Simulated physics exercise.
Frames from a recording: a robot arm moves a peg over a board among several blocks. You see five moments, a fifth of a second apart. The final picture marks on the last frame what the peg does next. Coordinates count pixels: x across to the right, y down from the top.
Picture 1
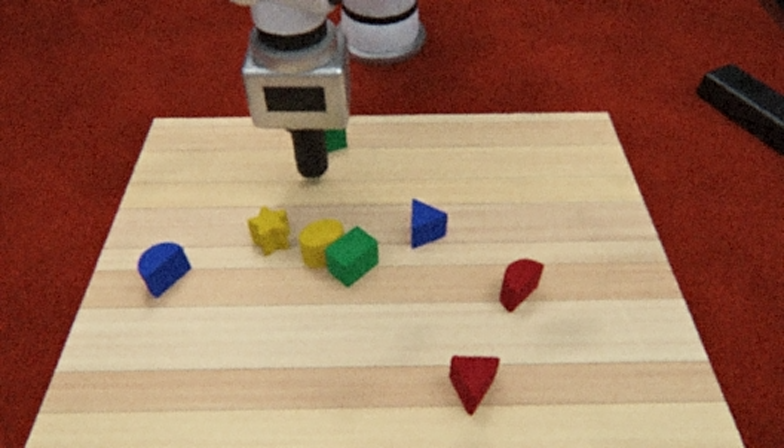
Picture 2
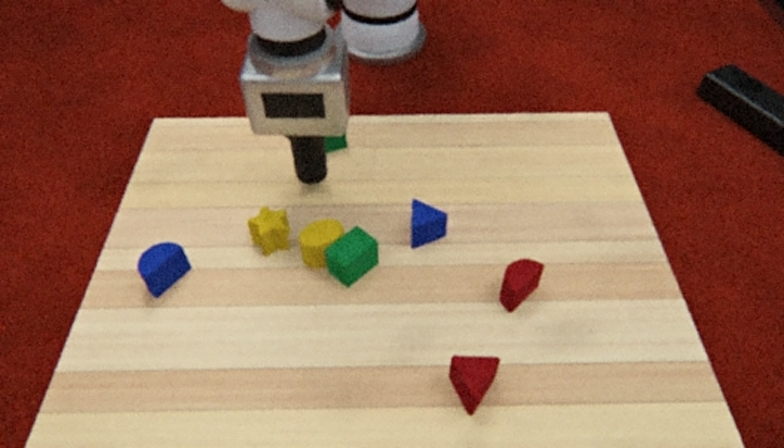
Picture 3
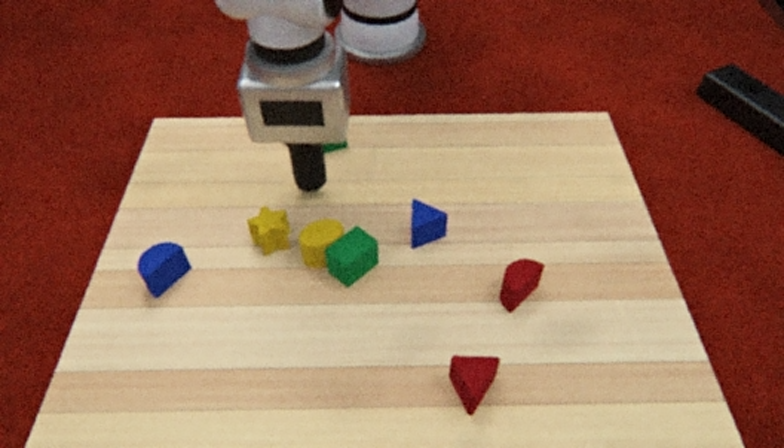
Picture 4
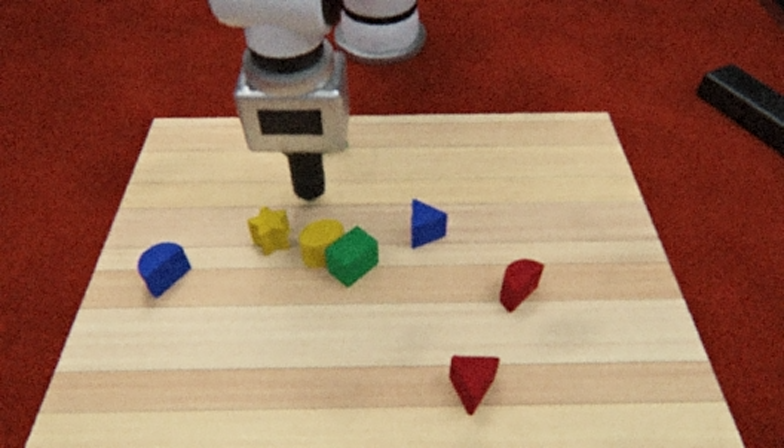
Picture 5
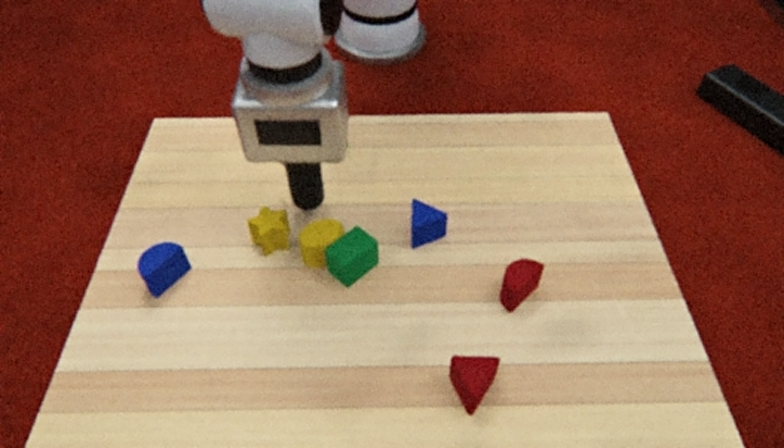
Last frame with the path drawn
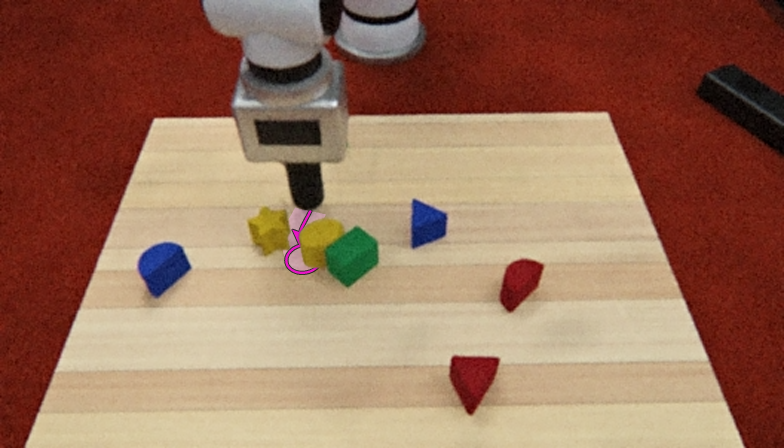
We see a robot arm holding a dark peg over a wooden board scattered with yellow, green, blue and red blocks. The arm moves the peg slowly toward the yellow blocks, while all the visible blocks stay still.
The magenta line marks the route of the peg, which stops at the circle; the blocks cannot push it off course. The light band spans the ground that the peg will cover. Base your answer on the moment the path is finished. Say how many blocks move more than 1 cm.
Blocks moved: Three or more.
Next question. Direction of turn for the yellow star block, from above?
I'd predict that, seen from above, the yellow star block rotates clockwise.
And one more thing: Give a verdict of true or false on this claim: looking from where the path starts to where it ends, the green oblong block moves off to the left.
That statement is accurate.
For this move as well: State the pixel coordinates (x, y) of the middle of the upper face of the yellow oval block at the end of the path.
I'd guess (332, 246).
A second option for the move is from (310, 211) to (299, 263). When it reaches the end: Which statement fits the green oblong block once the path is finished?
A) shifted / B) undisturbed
I'll go with A - shifted.
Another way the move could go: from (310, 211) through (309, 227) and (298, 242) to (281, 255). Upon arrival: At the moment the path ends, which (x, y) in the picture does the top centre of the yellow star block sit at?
At roughly (246, 226).
Drawn move, from (310, 211) by way of (303, 226) and (299, 242) to (304, 259).
What follows on the original path. Halfway along, peg (297, 222); yellow star block (259, 226), turned 20° clockwise.
At the end, peg (302, 247); yellow star block (258, 231), turned 50° clockwise; yellow oval block (332, 246), turned 30° anticlockwise; green oblong block (365, 251), turned 20° anticlockwise.
